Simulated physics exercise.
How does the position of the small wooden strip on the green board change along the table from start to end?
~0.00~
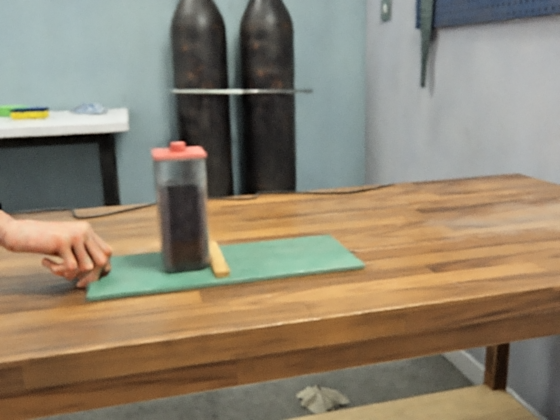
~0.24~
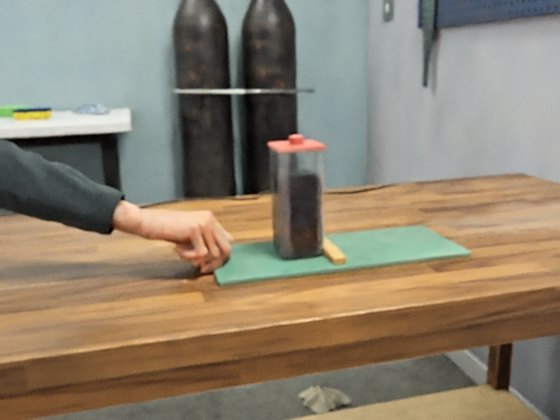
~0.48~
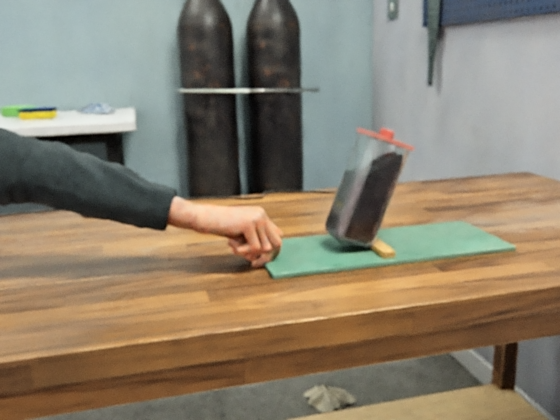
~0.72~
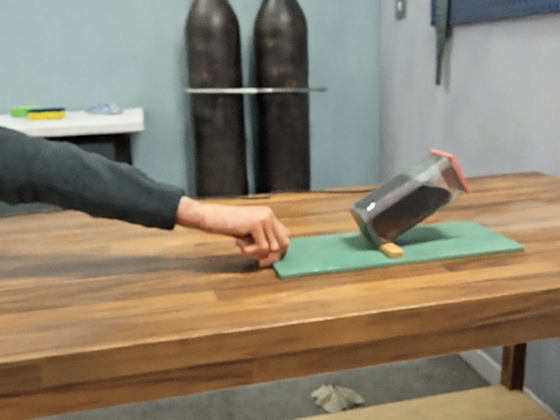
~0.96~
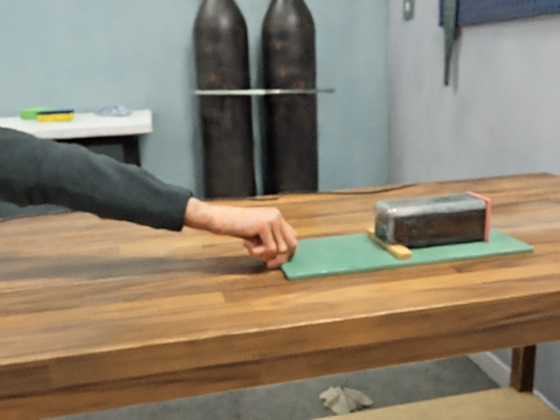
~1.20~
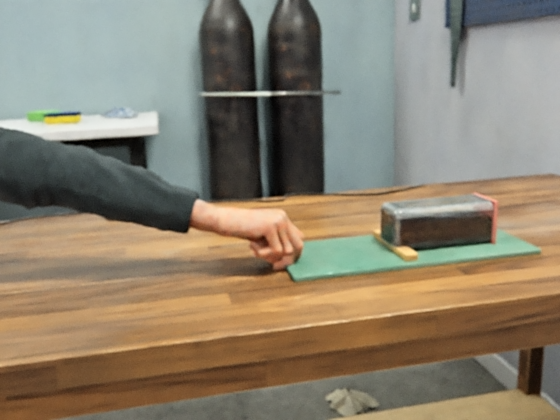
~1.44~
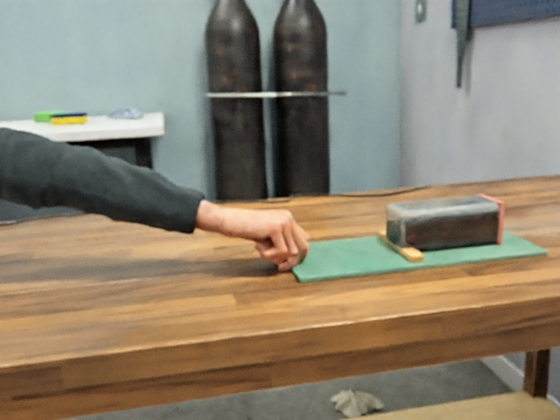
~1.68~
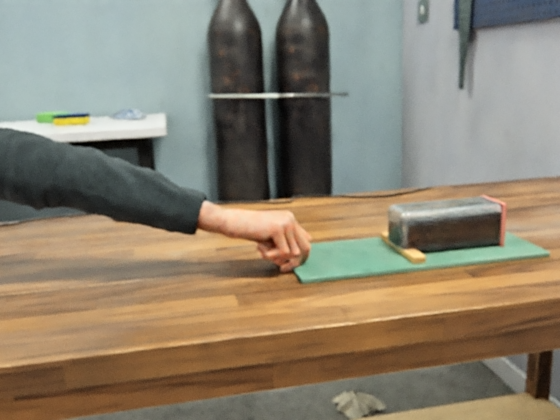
It starts toward the left part of the table and ends well to the right, having travelled along with the green board as the hand slid it.
